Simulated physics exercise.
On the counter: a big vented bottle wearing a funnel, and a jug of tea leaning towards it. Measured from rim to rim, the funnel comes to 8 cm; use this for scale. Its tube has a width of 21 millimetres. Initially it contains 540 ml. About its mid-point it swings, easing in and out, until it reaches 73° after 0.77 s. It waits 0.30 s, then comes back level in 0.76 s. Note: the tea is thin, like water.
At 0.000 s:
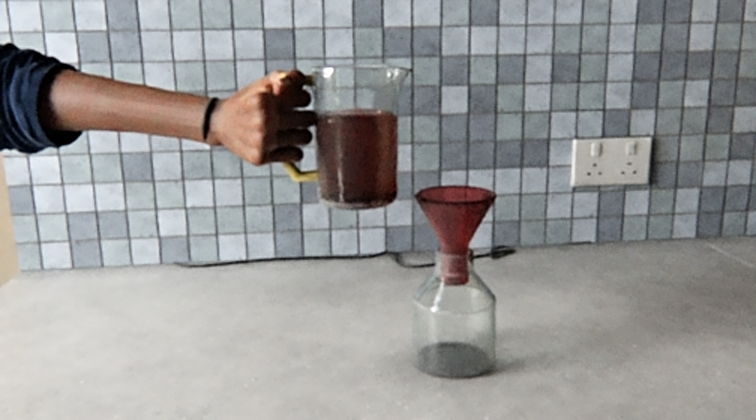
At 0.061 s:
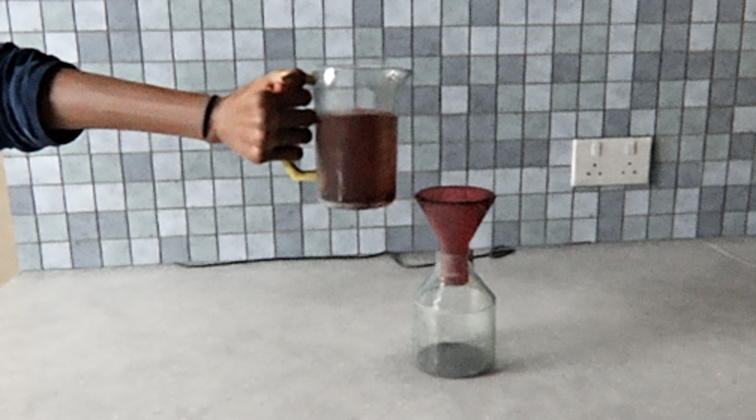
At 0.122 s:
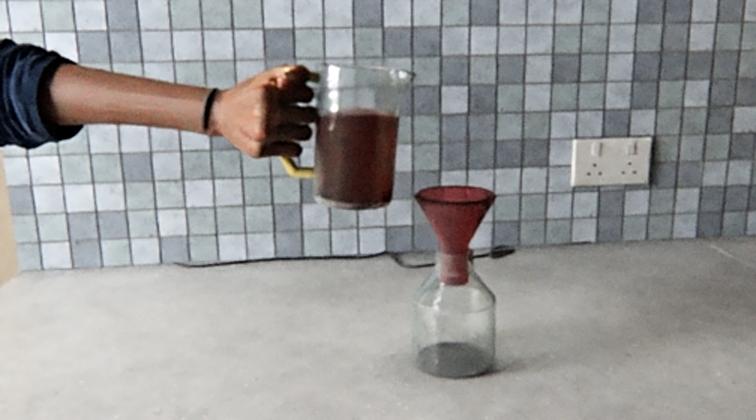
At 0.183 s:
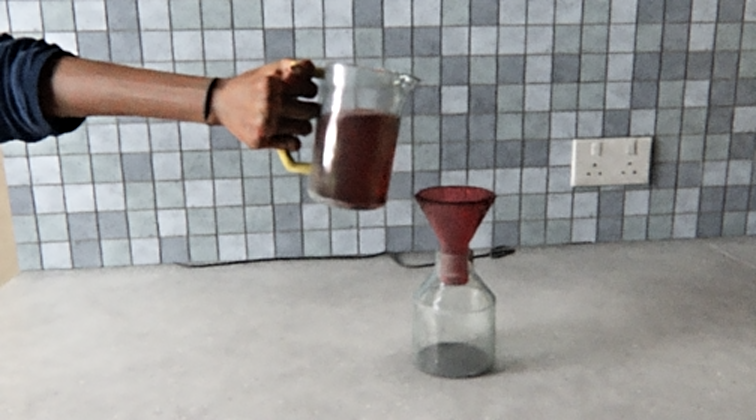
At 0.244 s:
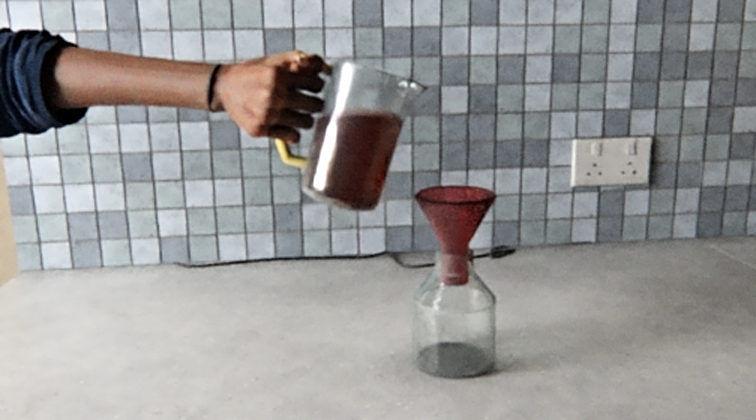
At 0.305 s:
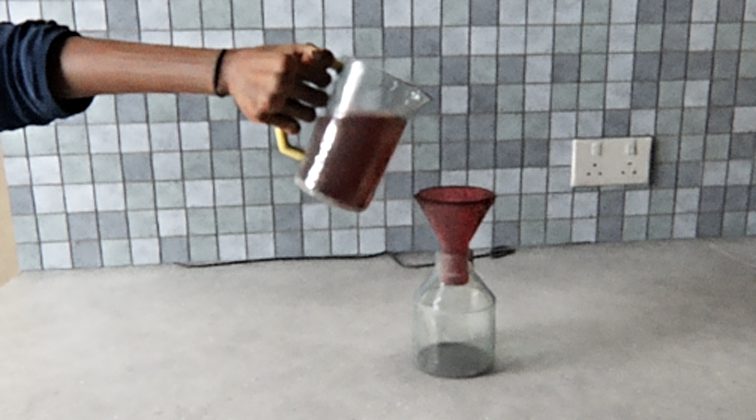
A hand holds a glass jug of brown tea and tilts it rightward near a funnel.
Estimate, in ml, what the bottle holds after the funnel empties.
240 ml.
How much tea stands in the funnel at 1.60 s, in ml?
I'd estimate some 30 ml is held in the funnel then.
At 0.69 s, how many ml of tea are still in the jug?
Roughly 490 ml.
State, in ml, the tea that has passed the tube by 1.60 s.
The volume is close to 210 ml.
By 0.69 s the tilt is 71° and 0 ml has passed the tube, 20 ml is in the funnel, 485 ml in the jug and 0 ml has missed.
By 0.98 s the tilt is 73° and 60 ml has passed the tube, 80 ml is in the funnel, 350 ml in the jug and 0 ml has missed.
By 1.28 s the tilt is 60° and 140 ml has passed the tube, 85 ml is in the funnel, 280 ml in the jug and 20 ml has missed.
By 1.60 s the tilt is 15° and 210 ml has passed the tube, 30 ml is in the funnel, 275 ml in the jug and 25 ml has missed.
At rest 240 ml has passed the tube, 0 ml is in the funnel, 275 ml in the jug and 25 ml has missed.
